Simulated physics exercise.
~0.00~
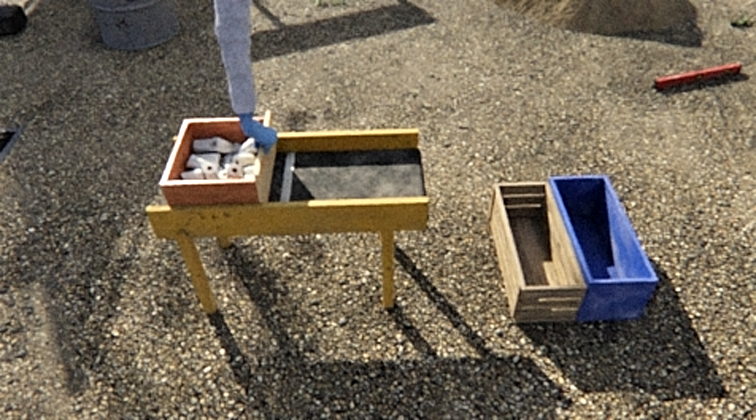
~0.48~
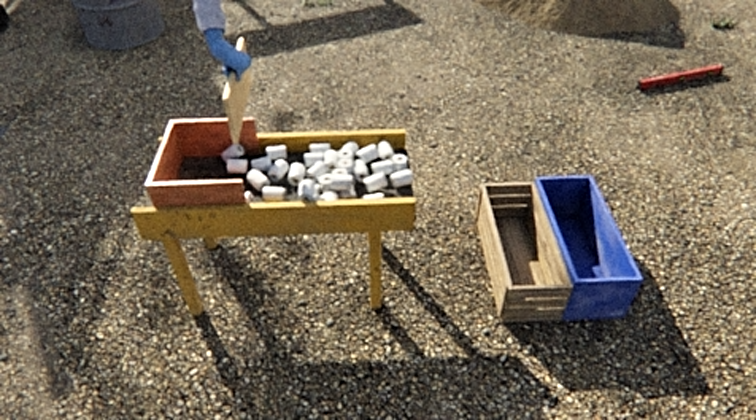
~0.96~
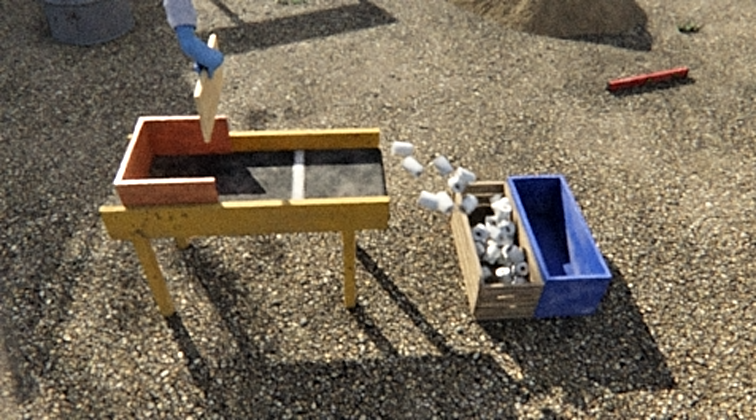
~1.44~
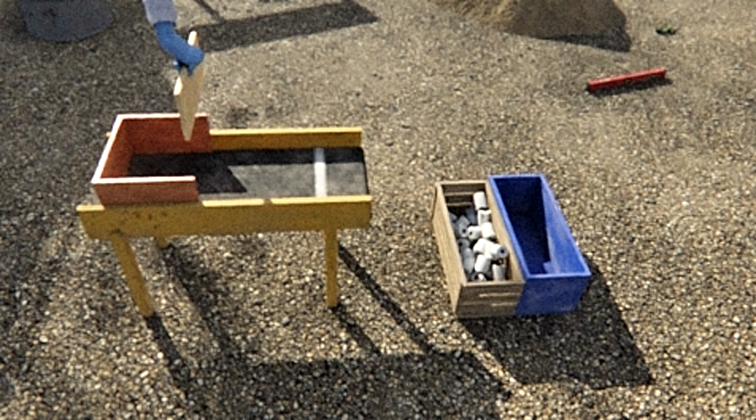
A blue-gloved hand reaches down to the gate of an orange pen full of loose white rolls, set on a yellow-framed conveyor over gravel. The hand lifts the gate, and the rolls spread out along the dark belt, travelling right. They shoot off the far end and arc through the air across the gap, tumbling into the slatted wooden box beside a blue tote. A white stripe moves along the emptied belt while the hand keeps holding the gate up. At the end, the rolls lie heaped in the wooden box, and none are in the blue tote.
